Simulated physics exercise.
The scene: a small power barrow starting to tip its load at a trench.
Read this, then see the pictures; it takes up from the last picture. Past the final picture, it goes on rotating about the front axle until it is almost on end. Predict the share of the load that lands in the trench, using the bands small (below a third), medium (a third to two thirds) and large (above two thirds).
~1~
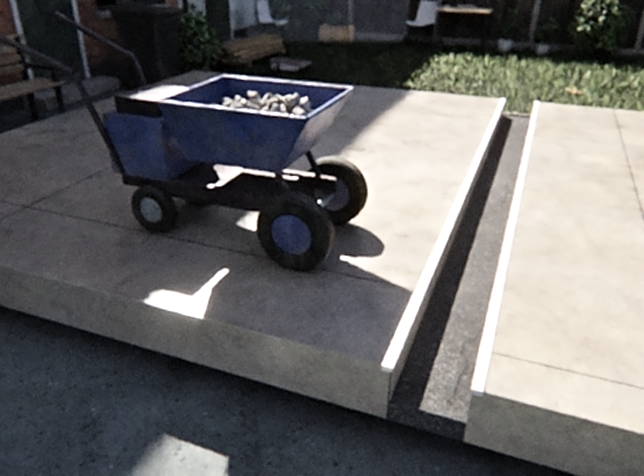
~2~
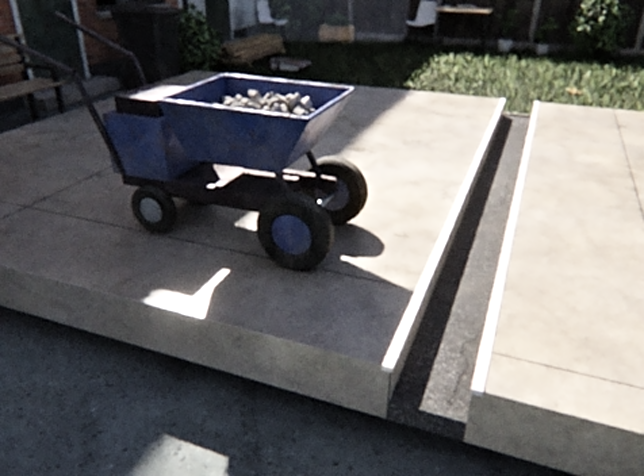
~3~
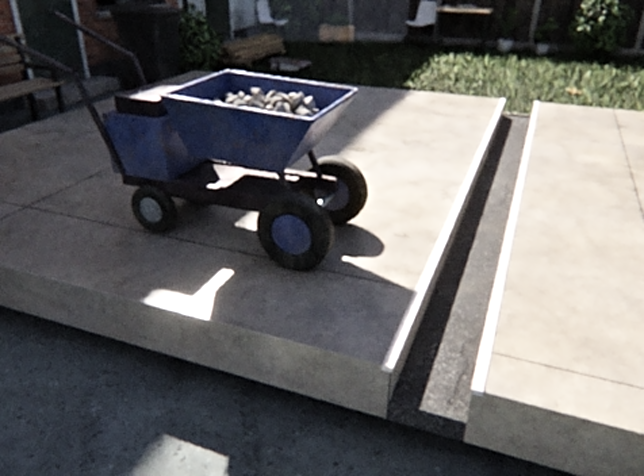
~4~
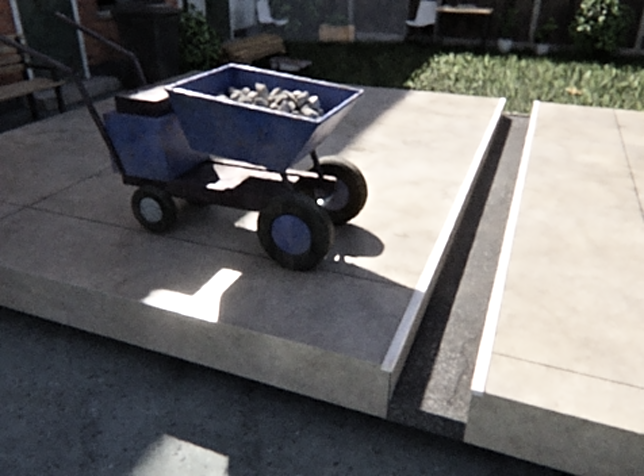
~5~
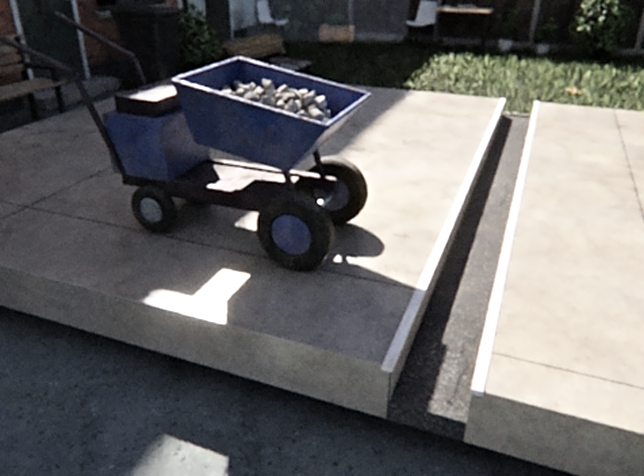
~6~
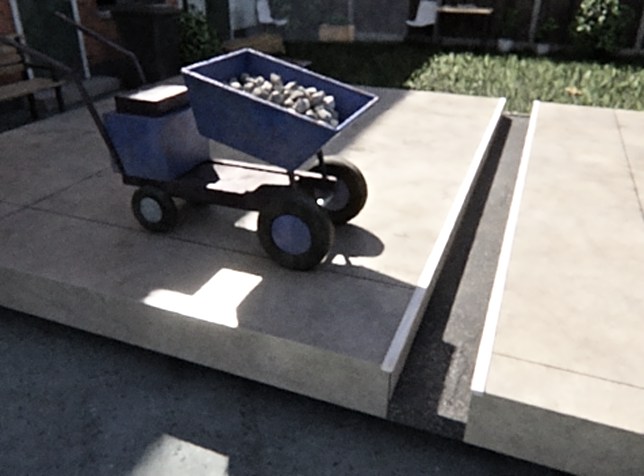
Large.
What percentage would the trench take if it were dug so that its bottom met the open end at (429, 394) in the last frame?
Estimated share: Approx. 70 per cent.
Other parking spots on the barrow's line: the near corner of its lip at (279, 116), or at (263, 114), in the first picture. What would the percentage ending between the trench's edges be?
Some 70 in a hundred, then some 50 in a hundred.
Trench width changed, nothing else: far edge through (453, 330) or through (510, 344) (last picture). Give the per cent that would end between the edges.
60 % then 100 %, roughly.
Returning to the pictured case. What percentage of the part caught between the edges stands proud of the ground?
Roughly 15 %.
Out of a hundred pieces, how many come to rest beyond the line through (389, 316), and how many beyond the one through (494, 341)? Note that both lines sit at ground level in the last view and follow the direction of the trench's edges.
Close to 100 and 0 per cent respectively.
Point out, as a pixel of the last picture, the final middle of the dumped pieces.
Resting centre, last frame: Roughly (460, 283).
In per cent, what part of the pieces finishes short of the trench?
Result: Some 5 % of the load.
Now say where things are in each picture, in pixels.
In the first frame, lip of the skip near (307, 120), level; top of the load near (266, 114), broken stones; first edge of the trench near (407, 320); far edge near (488, 339), the trench over half as wide as the skip, and about half as deep as wide.
In the second frame, lip of the skip near (308, 120), level; top of the load near (267, 113).
In the third frame, lip of the skip near (312, 121), tipped barely; top of the load near (259, 109).
In the fourth frame, lip of the skip near (319, 123), tipped a little; top of the load near (251, 100).
In the fifth frame, lip of the skip near (327, 127), tipped a little; top of the load near (258, 96).
In the sixth frame, lip of the skip near (337, 132), tipped a little; top of the load near (252, 91); first edge of the trench near (407, 320); far edge near (488, 339).
Shortly afterwards, skip tipped steeply; the whole lot in the skip.
Next, skip tipped right over; the bulk in the skip; only a few short of the trench; a little in or heaped over the trench; only a few falling.
Some moments later, skip tipped right over; a little in the skip; only a few short of the trench; the bulk in or heaped over the trench; only a few beyond it.
In the end, skip tipped right over; a little short of the trench; all but a few in or heaped over the trench; only a few beyond it.
